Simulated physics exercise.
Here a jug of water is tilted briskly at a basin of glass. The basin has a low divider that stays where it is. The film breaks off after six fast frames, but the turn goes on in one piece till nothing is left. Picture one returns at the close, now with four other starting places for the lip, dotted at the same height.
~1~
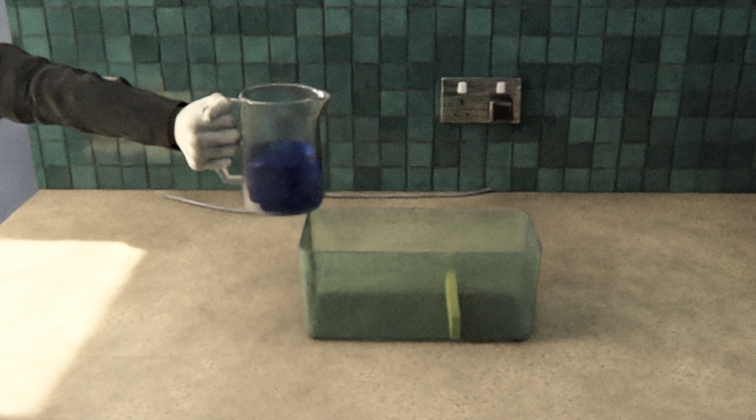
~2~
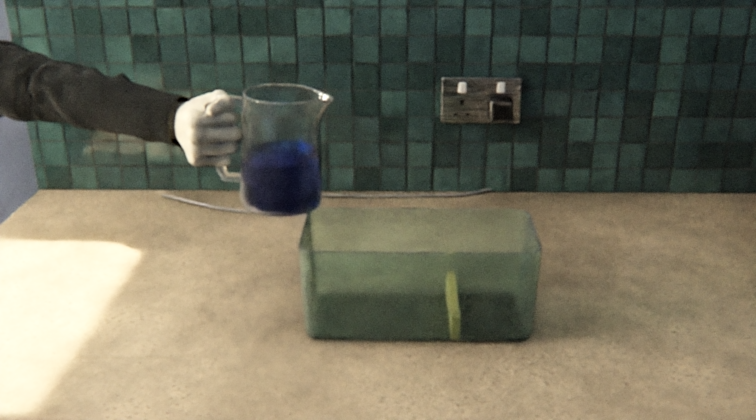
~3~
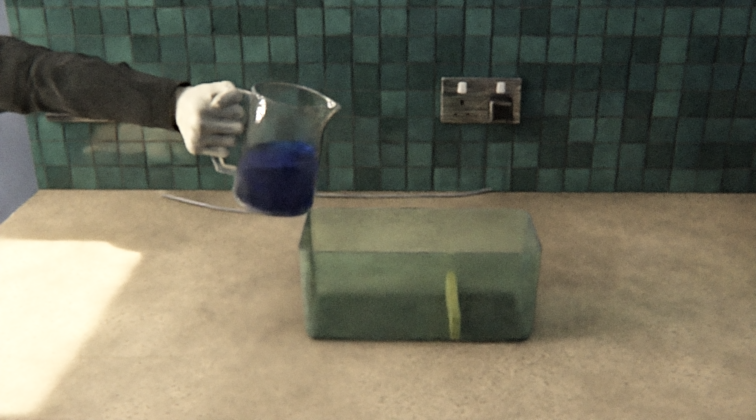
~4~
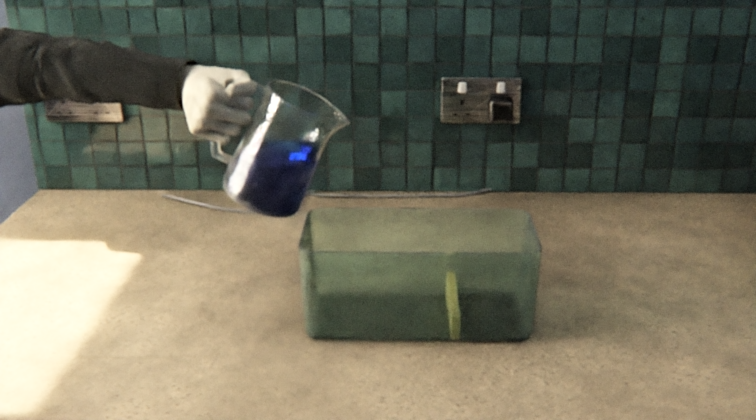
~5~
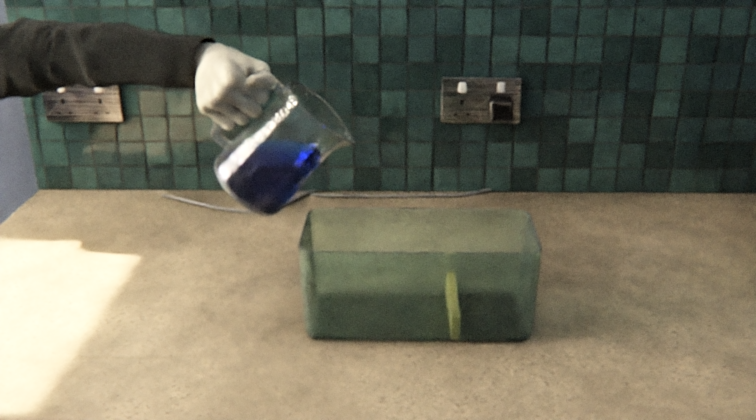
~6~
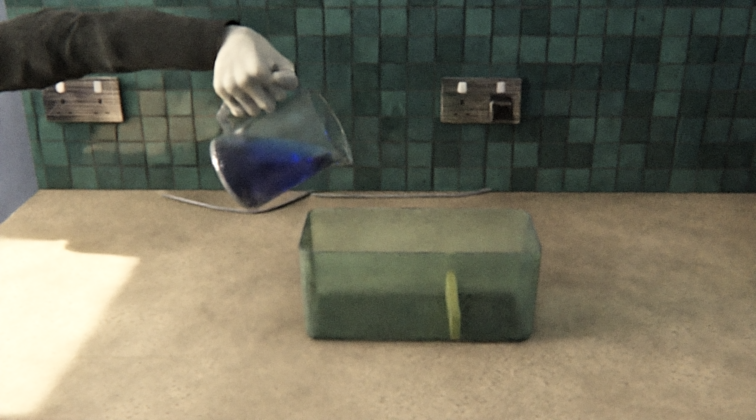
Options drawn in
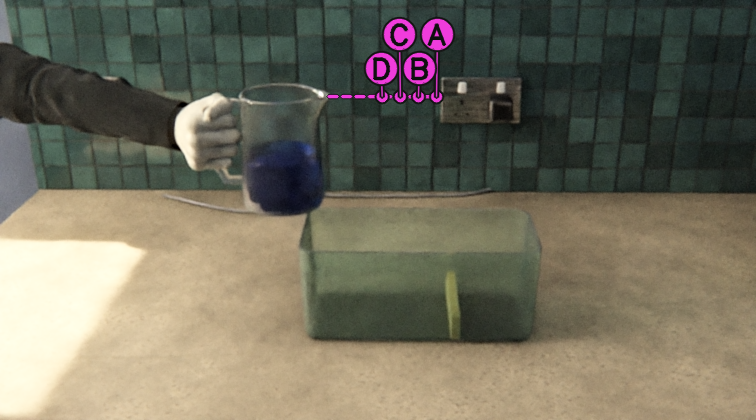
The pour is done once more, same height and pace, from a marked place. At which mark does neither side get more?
Go for C.
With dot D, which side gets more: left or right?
More ends on the left.
On the marked copy, A at (436, 96); B at (418, 96); C at (400, 96); D at (382, 96).
With A, about 23 % ends left of the wall and 76 % right of it.
With B, about 17 % ends left of the wall and 83 % right of it.
With C, about 42 % ends left of the wall and 58 % right of it.
With D, about 86 % ends left of the wall and 13 % right of it.
